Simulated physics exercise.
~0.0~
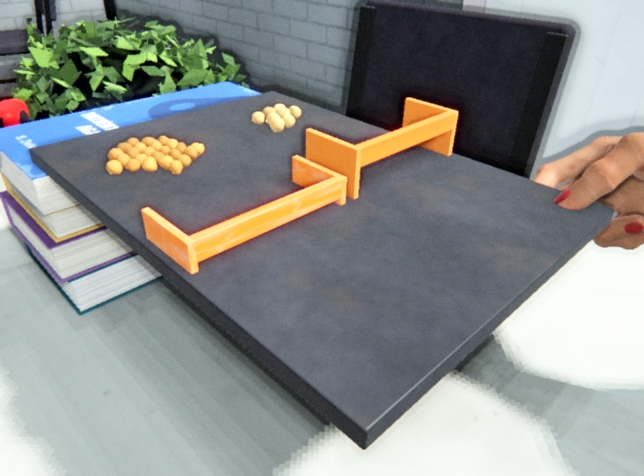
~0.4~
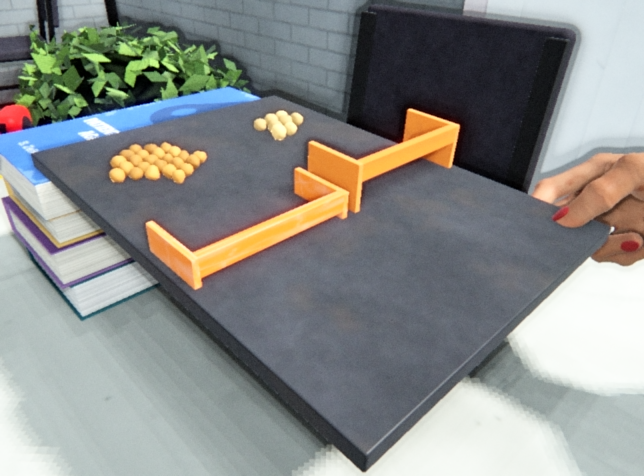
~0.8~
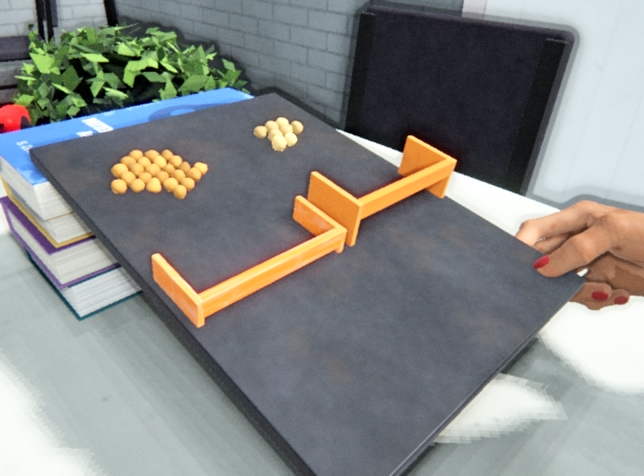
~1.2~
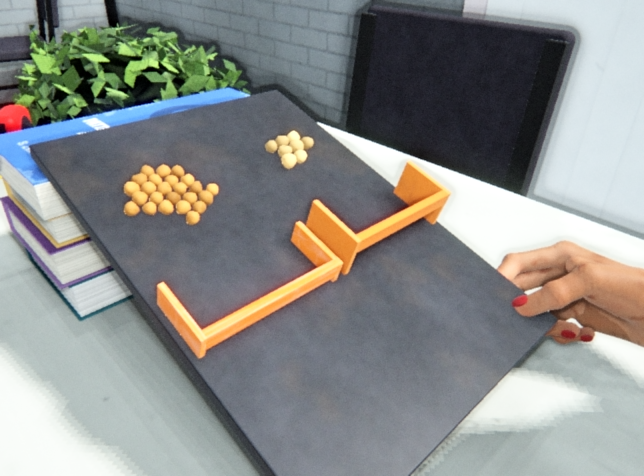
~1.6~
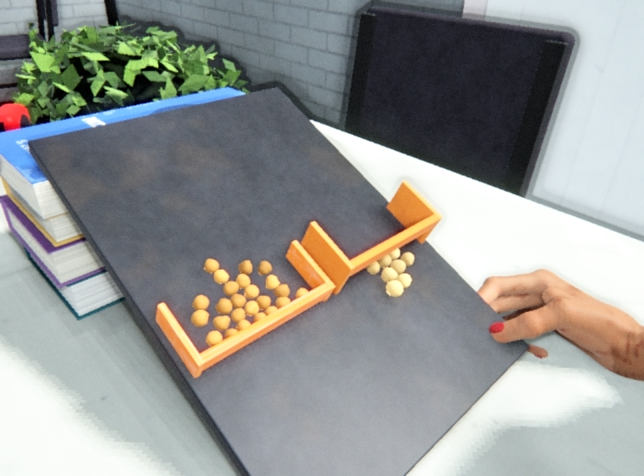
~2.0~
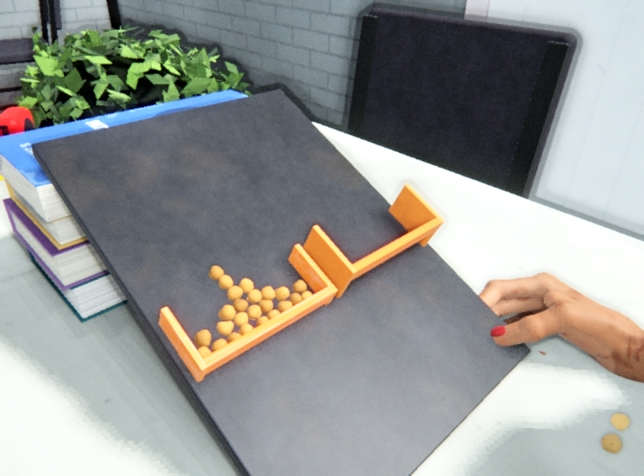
We see a hand lower one end of a dark board propped on books until it slopes steeply, sending two groups of small balls sliding toward orange barriers; the larger group gathers behind the front one, while the paler group passes under the back one and off the board.
